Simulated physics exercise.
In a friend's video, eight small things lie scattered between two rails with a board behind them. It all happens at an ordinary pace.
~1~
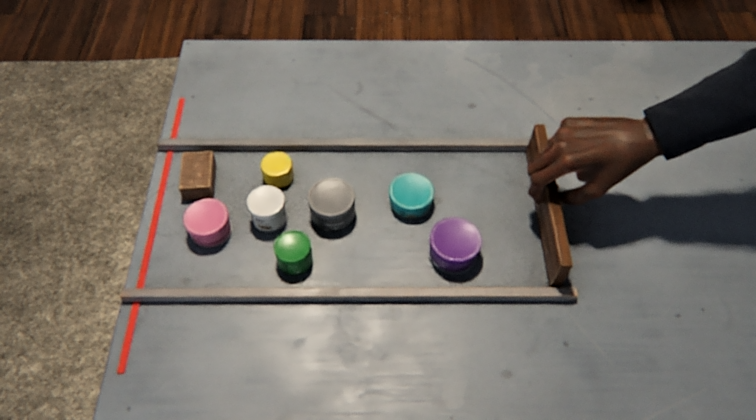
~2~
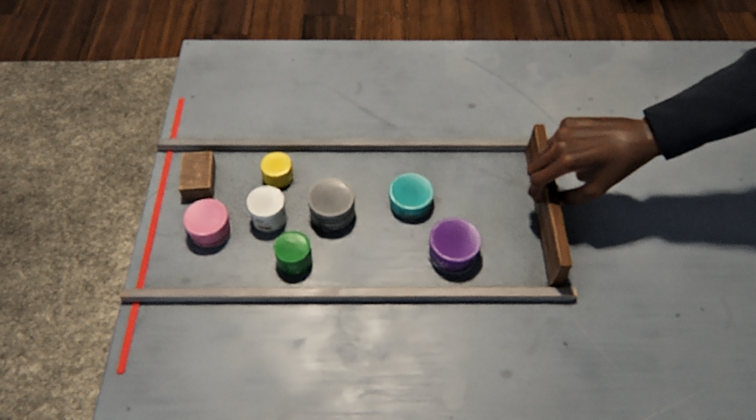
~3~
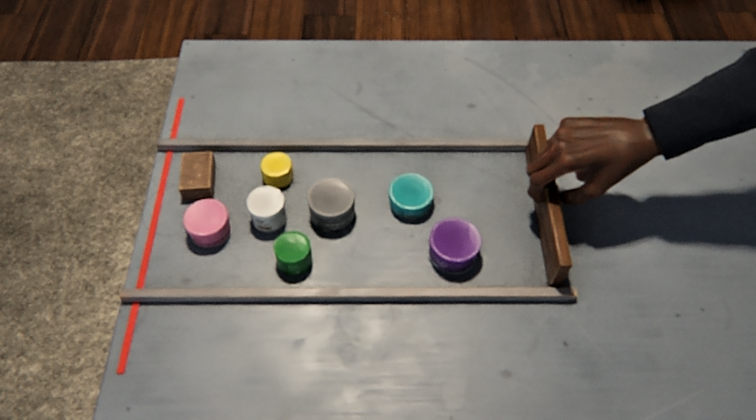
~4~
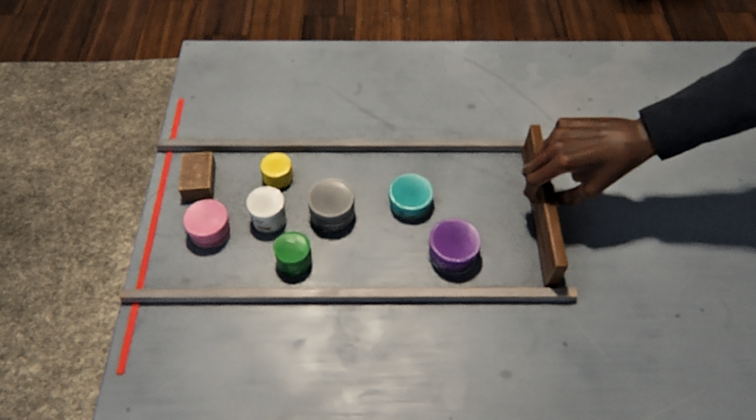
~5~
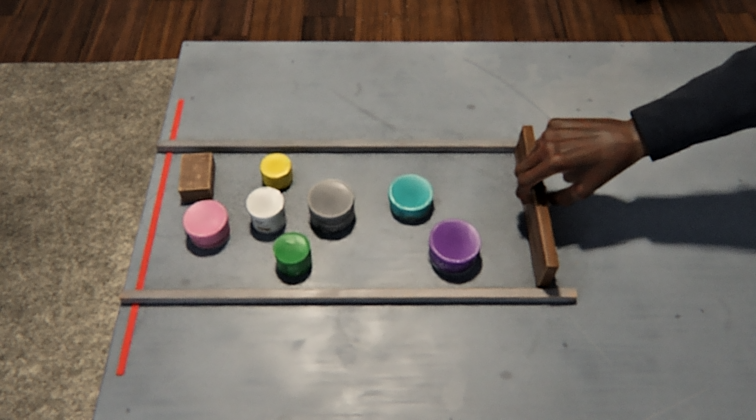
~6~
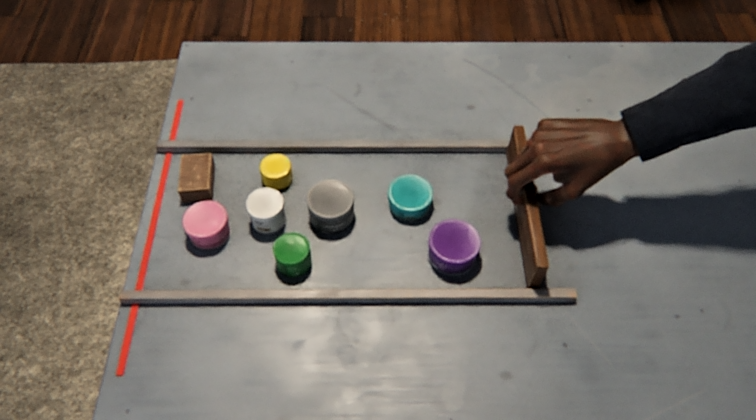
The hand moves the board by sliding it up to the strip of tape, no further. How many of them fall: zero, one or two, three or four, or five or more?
I predict the count lost over the end will be five or higher.
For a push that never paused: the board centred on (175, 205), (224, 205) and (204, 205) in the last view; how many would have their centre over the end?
Respectively 5, 2 and 2.
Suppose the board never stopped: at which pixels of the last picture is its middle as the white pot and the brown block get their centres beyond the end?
The middle is at (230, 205) when it's the white pot, and at (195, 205) when it's the brown block.
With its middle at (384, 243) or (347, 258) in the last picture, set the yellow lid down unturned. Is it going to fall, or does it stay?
Try one: It ends up off. Try two: It ends up off.
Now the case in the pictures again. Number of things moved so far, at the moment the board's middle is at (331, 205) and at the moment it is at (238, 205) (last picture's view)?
Tally: First 6; then 8.
Early on, none off yet; brown block at rest near (197, 177); pink tin at rest near (208, 226); white pot at rest near (267, 212).
A while later, none off yet; brown block at rest near (197, 177); pink tin travelled well along near (131, 237); white pot travelled well along near (171, 224).
Finally, the number that fall off is five or more; lost, purple tin, turquoise pot, grey tub, green tub, yellow lid, white pot, pink tin and brown block.
